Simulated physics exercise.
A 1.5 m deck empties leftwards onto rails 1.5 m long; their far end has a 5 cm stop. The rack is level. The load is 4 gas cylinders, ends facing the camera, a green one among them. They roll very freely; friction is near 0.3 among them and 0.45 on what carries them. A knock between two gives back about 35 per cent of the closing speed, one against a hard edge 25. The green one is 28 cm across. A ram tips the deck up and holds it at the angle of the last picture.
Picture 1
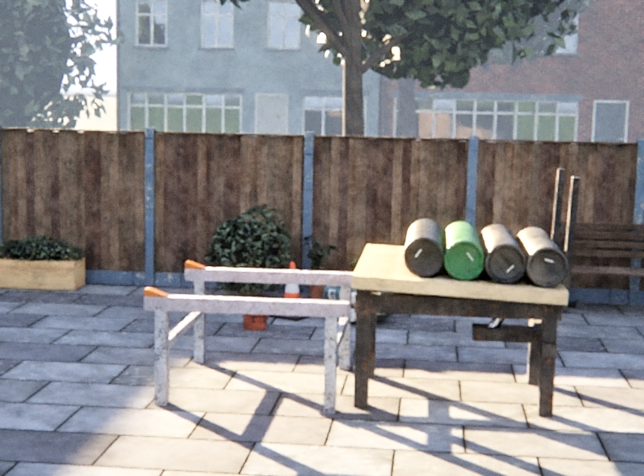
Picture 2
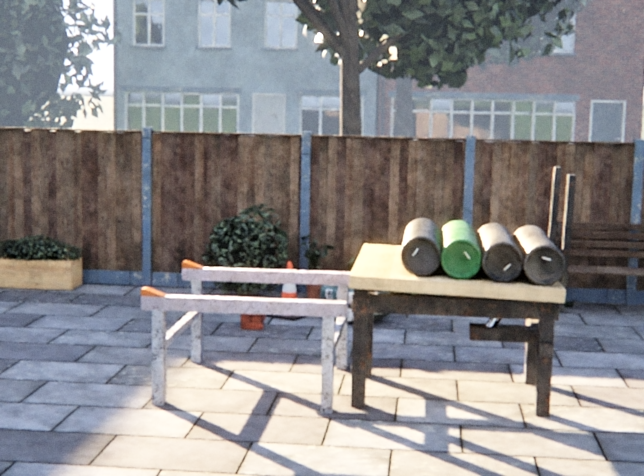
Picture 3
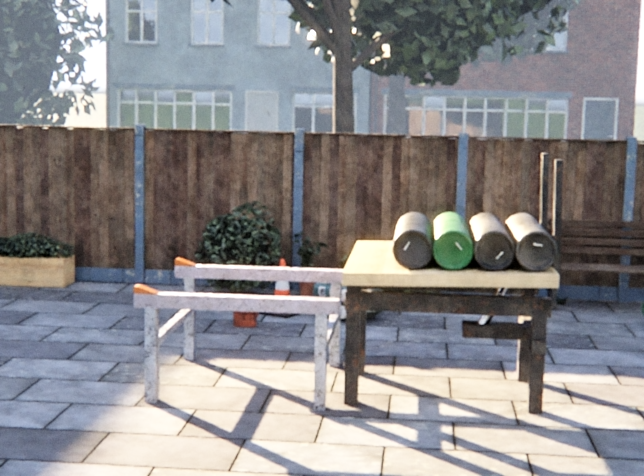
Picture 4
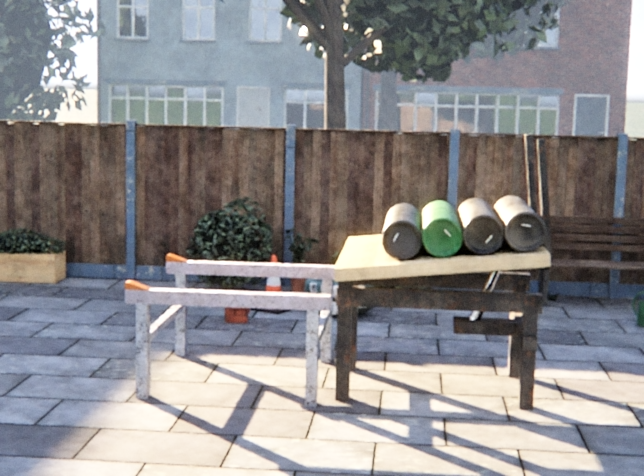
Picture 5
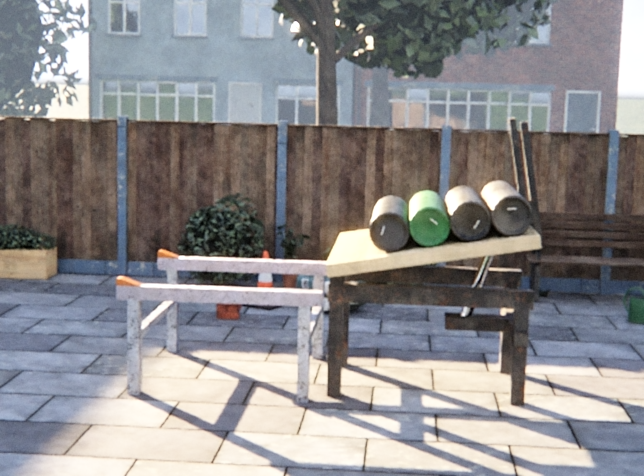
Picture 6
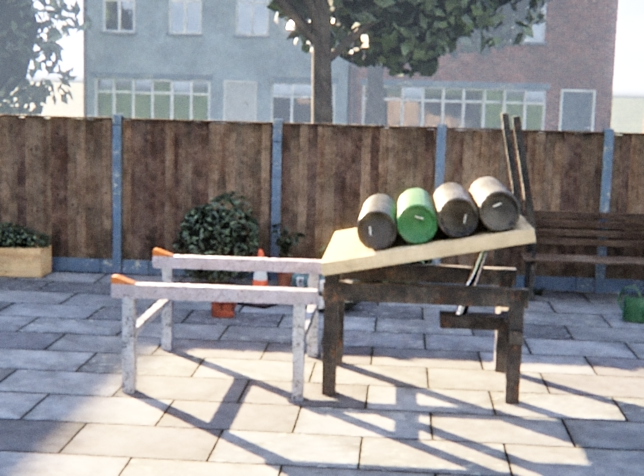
A wooden tabletop holding four cylinders, one green, slowly tilts down toward the left.
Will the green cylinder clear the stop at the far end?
Green goes over the stop.
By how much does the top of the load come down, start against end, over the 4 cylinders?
About 20 cm.
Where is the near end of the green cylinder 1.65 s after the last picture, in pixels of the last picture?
At about (223, 268).
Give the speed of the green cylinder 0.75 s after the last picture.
Roughly 1.0 m/s.
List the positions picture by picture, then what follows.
In the first picture, green (465, 261); deck tilted 2° back; stop top at (146, 291).
In the second picture, green (462, 260); deck tilted 2° back.
In the third picture, green (453, 251); deck tilted 2° to the rack.
In the fourth picture, green (443, 238); deck tilted 6° to the rack.
In the fifth picture, green (430, 227); deck tilted 10° to the rack.
In the sixth picture, green (417, 225); deck tilted 11° to the rack.
Another 0.8 s on from the last picture, green is on the deck, 15 cm from the hinge, rolling left; 0 of 4 over the stop.
Another 1.6 s on from the last picture, green is on the rack, 80 cm from the rack's far end, rolling left; 0 of 4 over the stop.
Another 2.6 s on from the last picture, green is beyond the stop and falling; 2 of 4 over the stop.
In the end (5.7 s after the last picture), green is over the stop, on the ground; 2 of 4 over the stop.
